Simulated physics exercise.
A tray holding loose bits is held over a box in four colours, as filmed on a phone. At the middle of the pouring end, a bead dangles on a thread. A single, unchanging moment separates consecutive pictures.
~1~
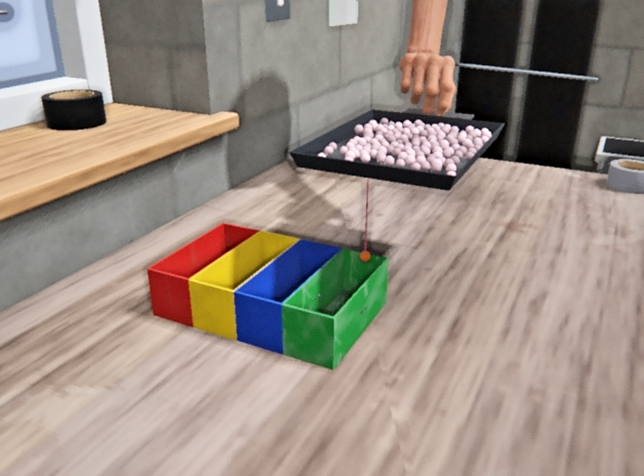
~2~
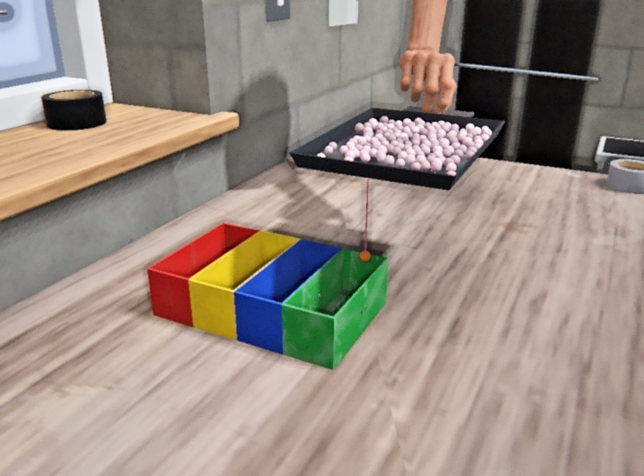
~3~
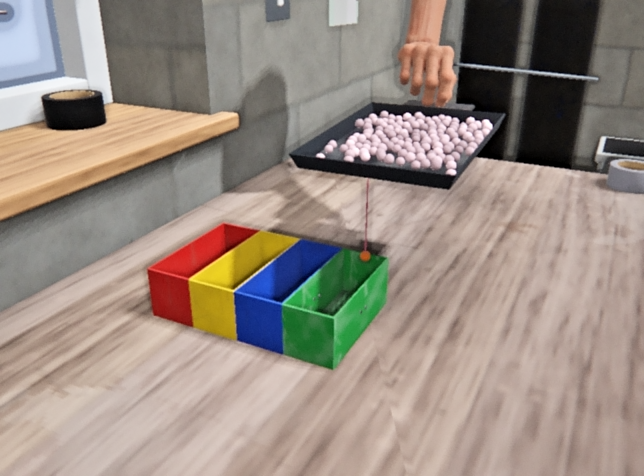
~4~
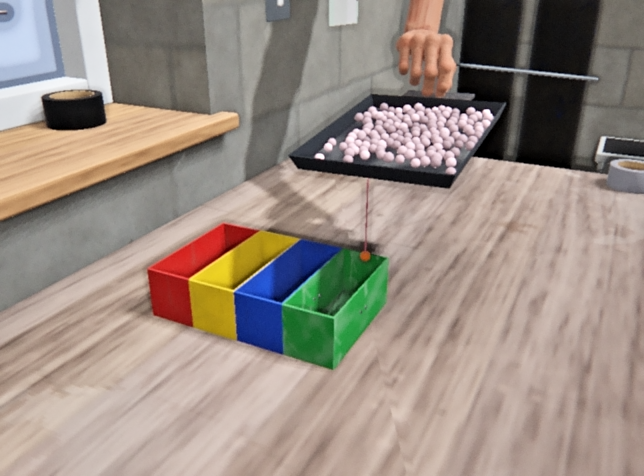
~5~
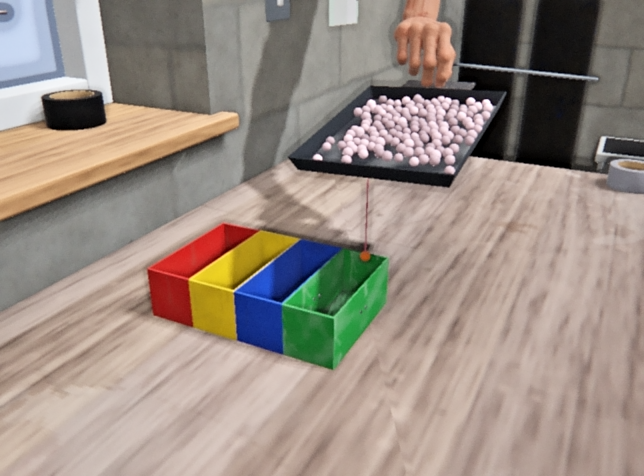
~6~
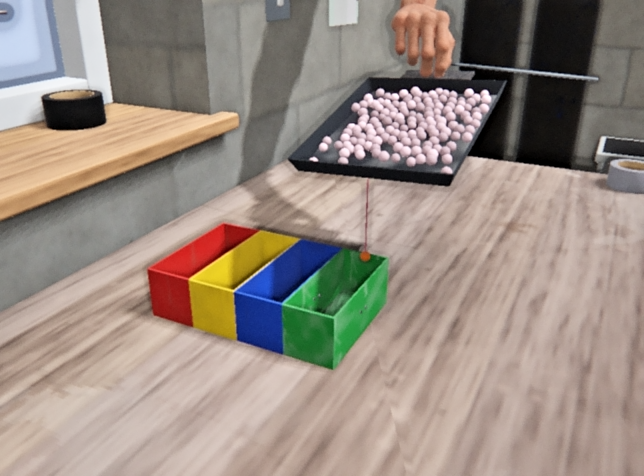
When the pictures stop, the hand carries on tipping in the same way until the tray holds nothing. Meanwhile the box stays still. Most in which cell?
Blue cell.
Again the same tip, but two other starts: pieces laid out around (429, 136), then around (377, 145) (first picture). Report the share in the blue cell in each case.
Shares: 50 % for the first, 50 % for the second.
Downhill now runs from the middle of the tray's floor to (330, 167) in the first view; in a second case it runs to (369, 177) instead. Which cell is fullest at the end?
The blue cell first, the cell in green second.
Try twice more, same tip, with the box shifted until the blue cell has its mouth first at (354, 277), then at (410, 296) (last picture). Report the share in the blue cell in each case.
Roughly 20% first, roughly 0% second.
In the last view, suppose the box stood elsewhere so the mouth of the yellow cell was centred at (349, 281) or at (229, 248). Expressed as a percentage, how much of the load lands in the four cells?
You'd get about 80 per cent first and about 80 per cent second.
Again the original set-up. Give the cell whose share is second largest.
Just behind the top cell comes the green cell.
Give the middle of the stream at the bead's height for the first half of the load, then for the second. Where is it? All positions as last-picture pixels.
I'd say close to (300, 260) at first and close to (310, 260) later on.
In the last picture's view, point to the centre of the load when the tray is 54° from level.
The centre of the load shows up near (341, 166) in the last view.
Shortly afterwards, tray tipped steeply; the bulk on the tray; a little in the blue cell; a little in the green cell; a little in the yellow cell; only a few in the red cell; a little falling or outside the box.
Next, tray tipped right over; only a few on the tray; near half in the blue cell; near a quarter in the green cell; a little in the yellow cell; only a few in the red cell; a little falling or outside the box.
Some moments later, tray tipped past a quarter turn; near half in the blue cell; near a quarter in the green cell; a little in the yellow cell; a little in the red cell; a little falling or outside the box.
In the end, tray tipped past a quarter turn; near half in the blue cell; near a quarter in the green cell; a little in the yellow cell; a little in the red cell; a little outside the box.
